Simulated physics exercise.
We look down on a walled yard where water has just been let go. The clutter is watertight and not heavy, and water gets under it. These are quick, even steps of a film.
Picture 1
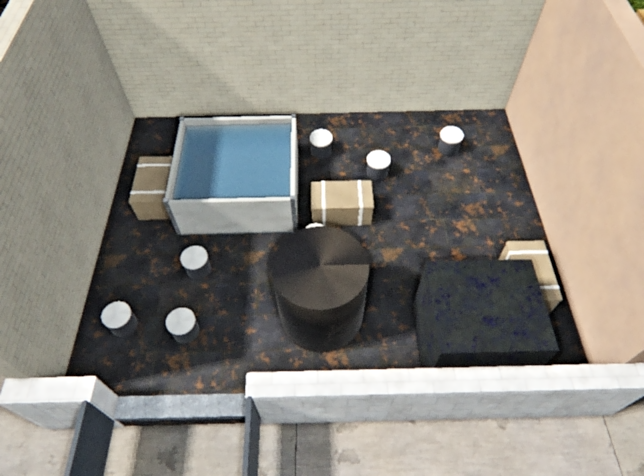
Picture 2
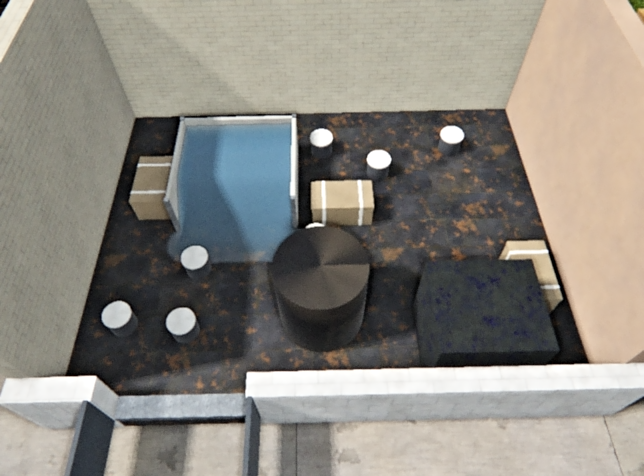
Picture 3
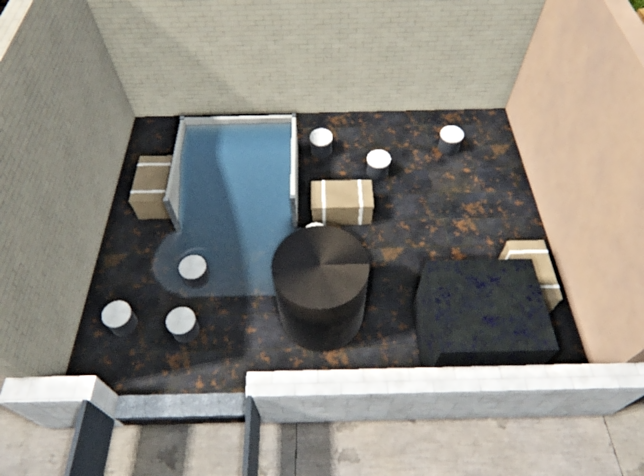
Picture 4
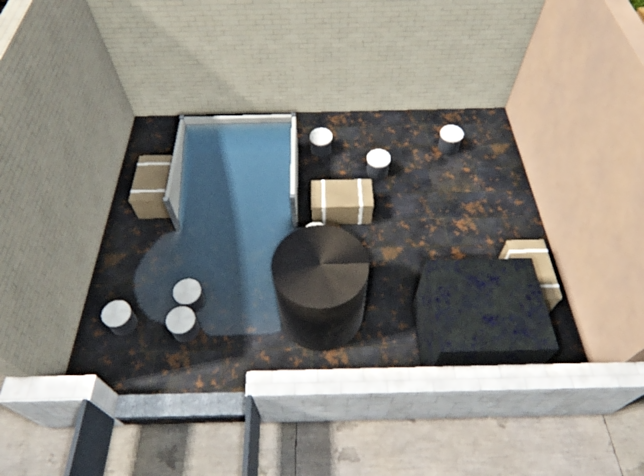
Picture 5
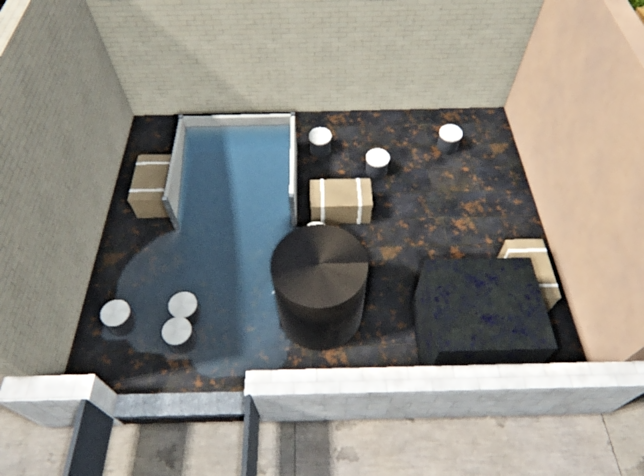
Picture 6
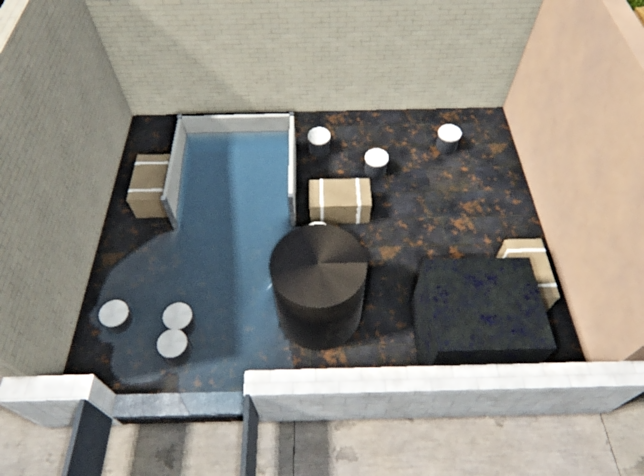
Water spreads from the open tank across the dark yard and shifts two white-topped pails.
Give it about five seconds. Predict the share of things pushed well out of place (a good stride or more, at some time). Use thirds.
That comes to less than a third.
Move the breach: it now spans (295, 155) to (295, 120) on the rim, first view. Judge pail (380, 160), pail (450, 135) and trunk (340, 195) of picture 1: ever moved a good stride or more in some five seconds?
One after the other: Swept aside, yes, less than that.
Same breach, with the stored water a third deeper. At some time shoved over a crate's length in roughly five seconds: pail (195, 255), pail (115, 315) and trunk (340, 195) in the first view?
One after the other: Moved that far, swept aside, not that far.
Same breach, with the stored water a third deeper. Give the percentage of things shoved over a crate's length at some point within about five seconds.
Near 30 in a hundred.
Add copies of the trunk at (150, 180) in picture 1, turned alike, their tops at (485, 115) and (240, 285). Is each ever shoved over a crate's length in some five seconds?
As listed: No, that far or more.
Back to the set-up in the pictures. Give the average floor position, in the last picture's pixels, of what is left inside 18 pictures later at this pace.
Close to (332, 215).
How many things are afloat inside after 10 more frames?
That makes 1.
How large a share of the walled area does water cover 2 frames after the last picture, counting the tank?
Some 30 per cent.
A moment on, 2 of 10 are well off their spots; 1 afloat.
Next, 3 of 10 are well off their spots; 1 afloat.
Later, 3 of 10 are well off their spots; 1 afloat.
In the end, 3 of 10 are well off their spots, and 3 have been at some point; 0 afloat.
